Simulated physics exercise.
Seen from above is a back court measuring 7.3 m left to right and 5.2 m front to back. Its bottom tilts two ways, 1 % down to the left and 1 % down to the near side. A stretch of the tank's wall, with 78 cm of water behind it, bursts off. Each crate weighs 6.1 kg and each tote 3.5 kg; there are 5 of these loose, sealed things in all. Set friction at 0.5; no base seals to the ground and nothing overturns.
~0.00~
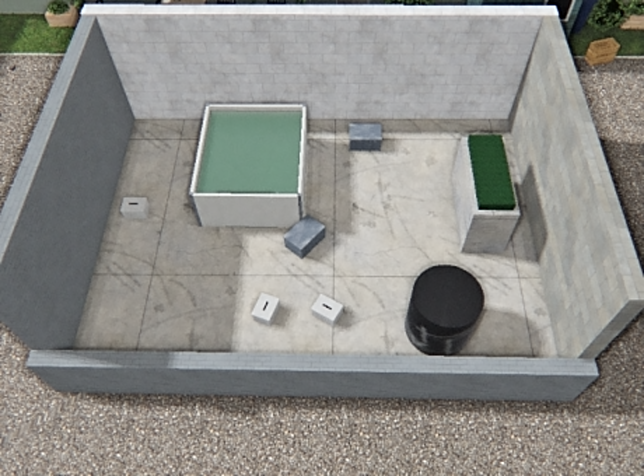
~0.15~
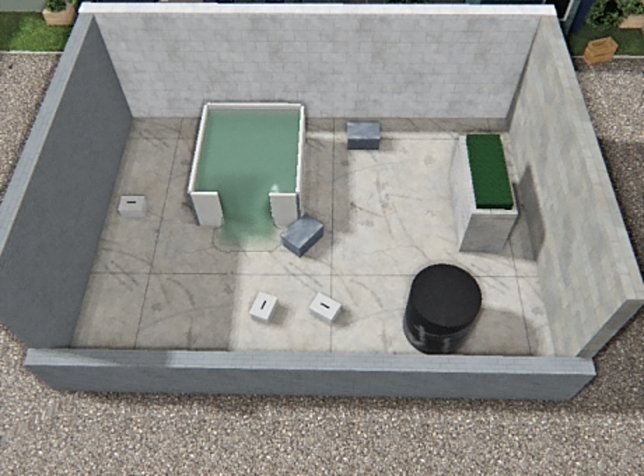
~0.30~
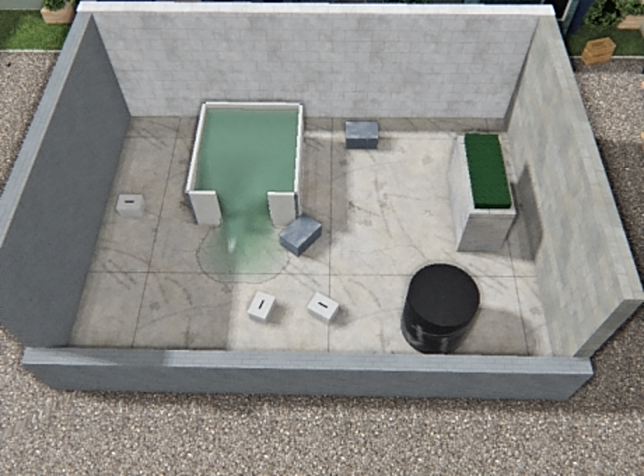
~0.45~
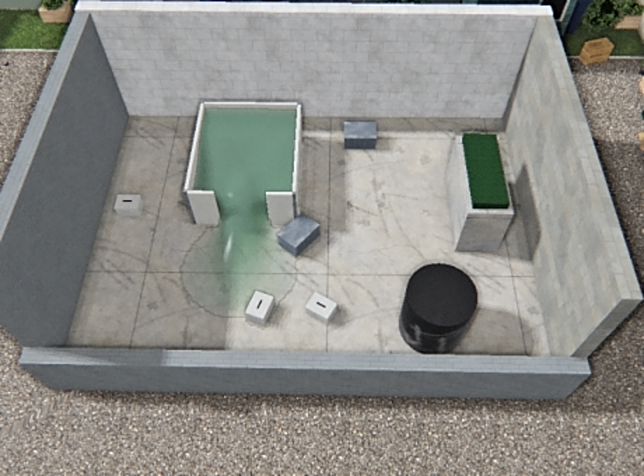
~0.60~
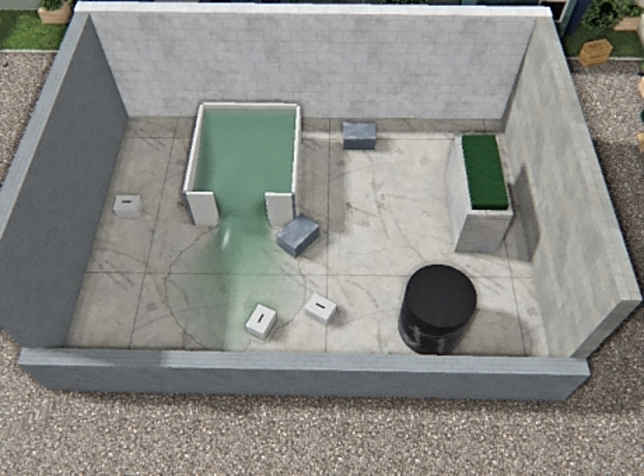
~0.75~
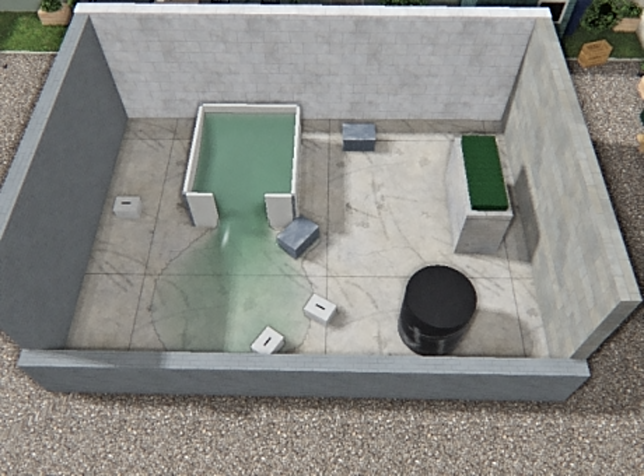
In a walled courtyard, part of a tank's front wall gave way and greenish water poured out, spreading across the floor toward the near wall and pushing one small pale crate along with it.
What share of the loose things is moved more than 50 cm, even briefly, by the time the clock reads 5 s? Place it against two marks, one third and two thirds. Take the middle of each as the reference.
Most likely the fraction ends up somewhere in the middle, I'd say.
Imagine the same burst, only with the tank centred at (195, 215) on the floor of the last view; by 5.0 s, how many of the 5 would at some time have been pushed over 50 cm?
Count: 3.
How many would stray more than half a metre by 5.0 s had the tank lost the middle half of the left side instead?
The answer then is 4.
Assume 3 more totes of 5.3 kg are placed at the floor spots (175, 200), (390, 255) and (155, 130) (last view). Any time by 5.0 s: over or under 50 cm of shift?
Reading them off in order: Clears the mark, clears the mark, not beyond.
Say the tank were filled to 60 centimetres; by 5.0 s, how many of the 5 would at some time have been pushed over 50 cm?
Result: 3.
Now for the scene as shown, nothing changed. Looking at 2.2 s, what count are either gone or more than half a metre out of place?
2.
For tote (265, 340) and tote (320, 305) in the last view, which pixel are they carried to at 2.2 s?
Approx. (374, 351); approx. (403, 347).
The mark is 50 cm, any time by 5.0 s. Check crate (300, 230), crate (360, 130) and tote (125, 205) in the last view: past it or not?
Result, in order: Undershooting / undershooting / overshooting.
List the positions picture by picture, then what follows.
In the first picture, a tote at (266, 306) rests on the ground; a crate at (305, 231) rests on the ground; 3.3 m2 under water; 0 of 5 have shifted.
In the second picture, a tote at (264, 305) rests on the ground; a crate at (303, 230), on the bottom; water covers 3.9 m2; 0 of 5 have shifted.
In the third picture, a tote at (262, 304) rests on the ground; a crate at (301, 230) rests on the ground; water covers 4.7 m2; 0 of 5 have shifted.
In the fourth picture, a tote at (260, 304) rests on the ground; a crate at (299, 229), on the bottom; water covers 5.8 m2; 0 of 5 have shifted.
In the fifth picture, a tote at (261, 318) rests on the ground, 24 cm from its start; a crate at (298, 230), on the bottom; water covers 7.0 m2; 1 of 5 have shifted.
In the sixth picture, a tote at (267, 342) rests on the ground, 62 cm from its start; a crate at (298, 231), on the bottom; water covers 8.4 m2; 1 of 5 have shifted.
After 1.1 s 1 of 5 are over 50 cm from their spots; 1 afloat.
After 2.2 s 2 of 5 are over 50 cm from their spots; 2 afloat.
After 3.5 s 3 of 5 are over 50 cm from their spots; 2 afloat.
After 5.0 s 3 of 5 are over 50 cm from their spots, and 3 have been at some point; 3 afloat.
